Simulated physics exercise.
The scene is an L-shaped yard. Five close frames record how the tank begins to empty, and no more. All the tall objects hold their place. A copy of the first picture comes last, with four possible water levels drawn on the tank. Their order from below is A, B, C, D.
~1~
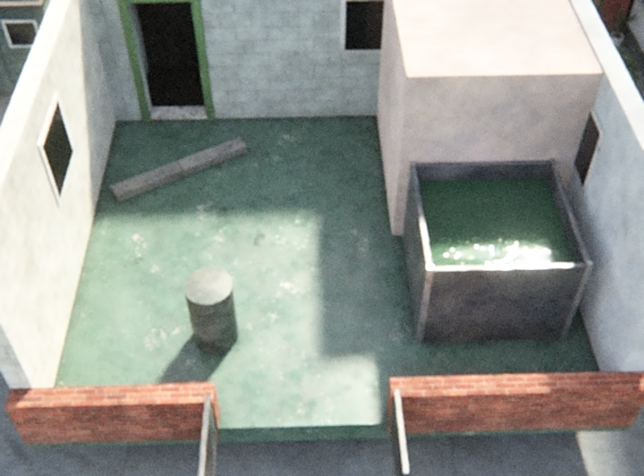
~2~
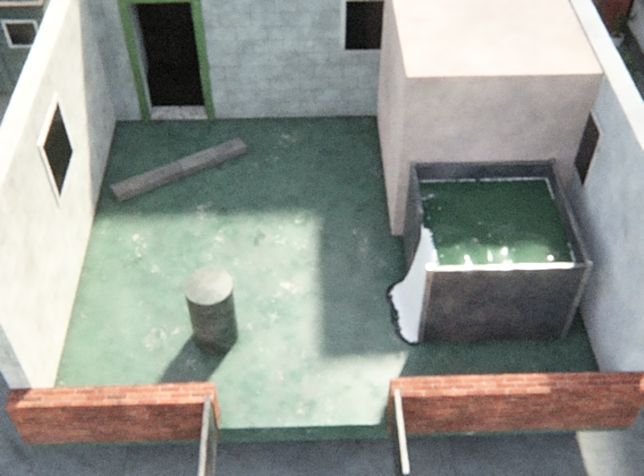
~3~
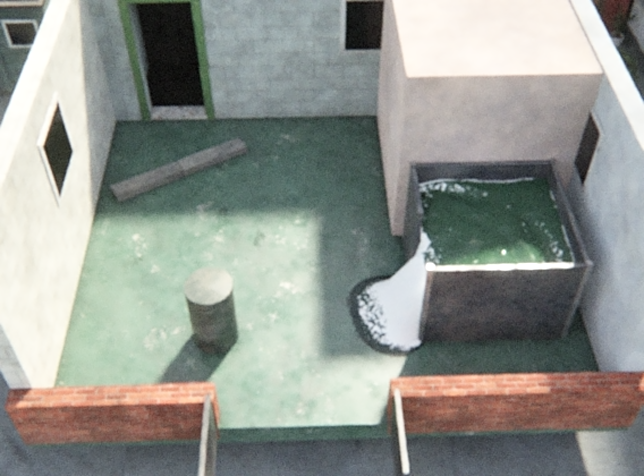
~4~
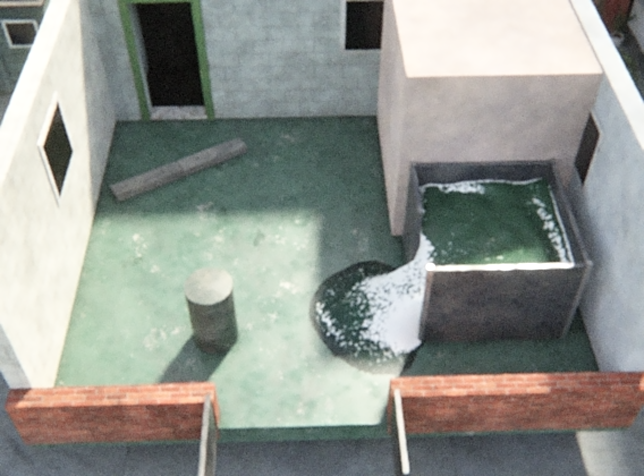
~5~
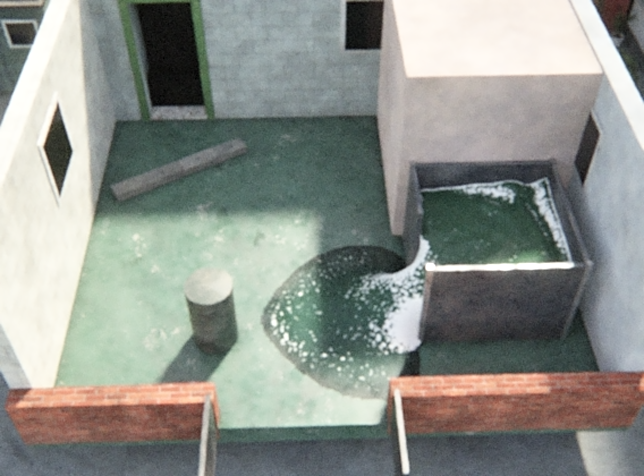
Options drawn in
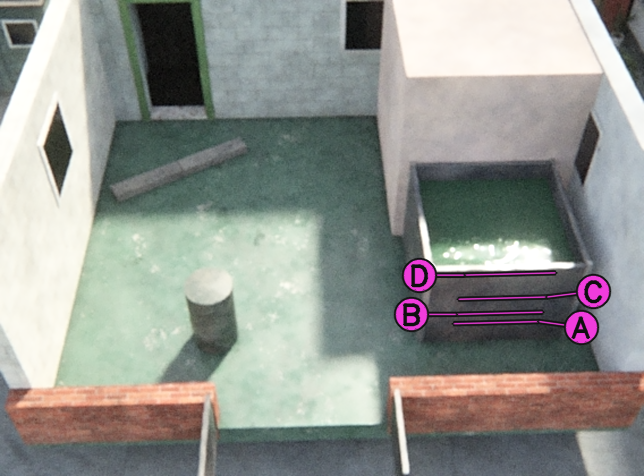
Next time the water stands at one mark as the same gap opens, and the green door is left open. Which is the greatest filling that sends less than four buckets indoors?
Go for C.
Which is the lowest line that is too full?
D.
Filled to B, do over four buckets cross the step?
No, not at all.
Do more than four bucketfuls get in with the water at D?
Yes, it does.
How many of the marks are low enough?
Three of the four.
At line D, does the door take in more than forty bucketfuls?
No, it does not.
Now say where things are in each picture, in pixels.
The first picture shows water in the tank at rest, its middle at (492, 226); foot of the green doorway at (179, 119); open gate at (302, 378).
The second picture shows front seen at (416, 342), 1 % of the ground wet.
The third picture shows front seen at (357, 293), 3 % of the ground wet.
The fourth picture shows front seen at (316, 306), 7 % of the ground wet.
The fifth picture shows front seen at (272, 329), 13 % of the ground wet.
On the marked copy, A at (496, 322); B at (499, 313); C at (503, 298); D at (509, 274); from the bottom up A, B, C, D.
With A, nothing gets over.
With B, nothing gets over.
With C, a bucket or two gets in.
With D, about 14 bucketfuls get in.
